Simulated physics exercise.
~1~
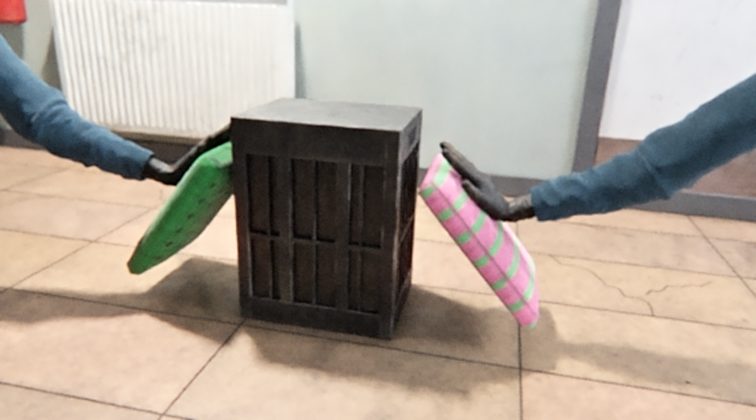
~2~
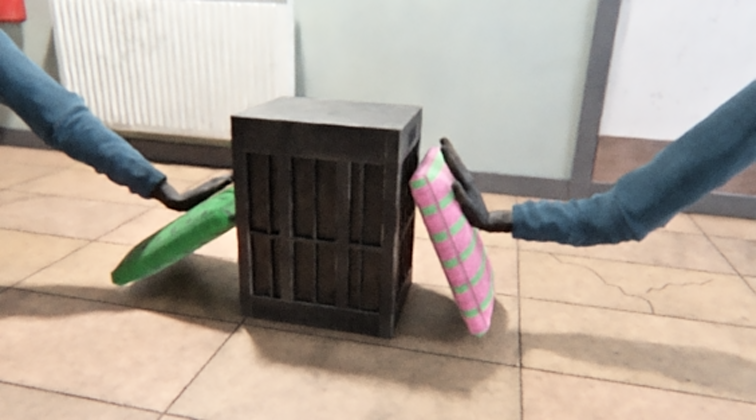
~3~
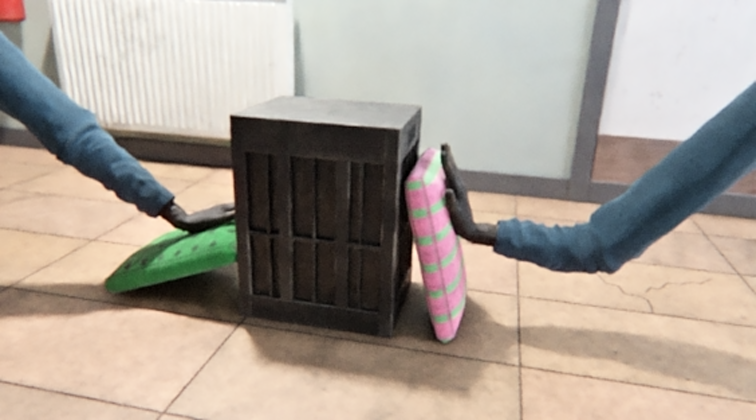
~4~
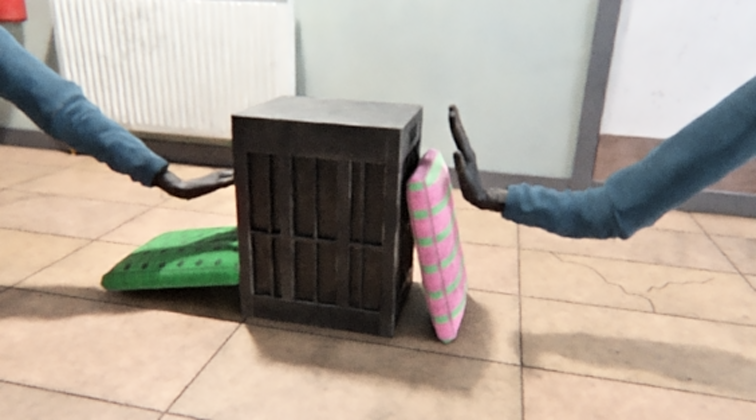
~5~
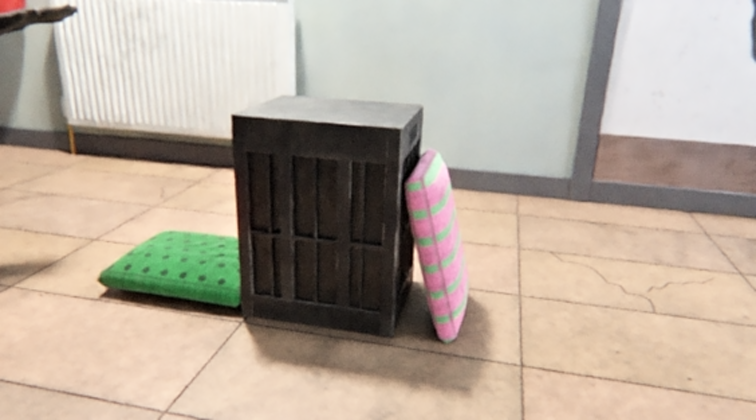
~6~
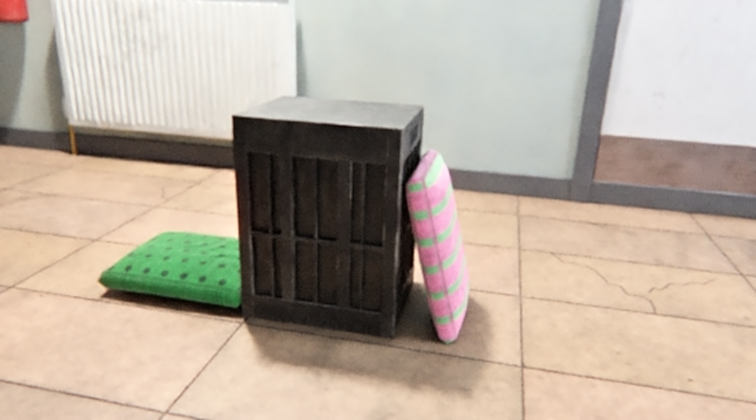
On a tiled floor, two hands propping pillows against a black crate, the green one slumping flat, the pink one staying upright.
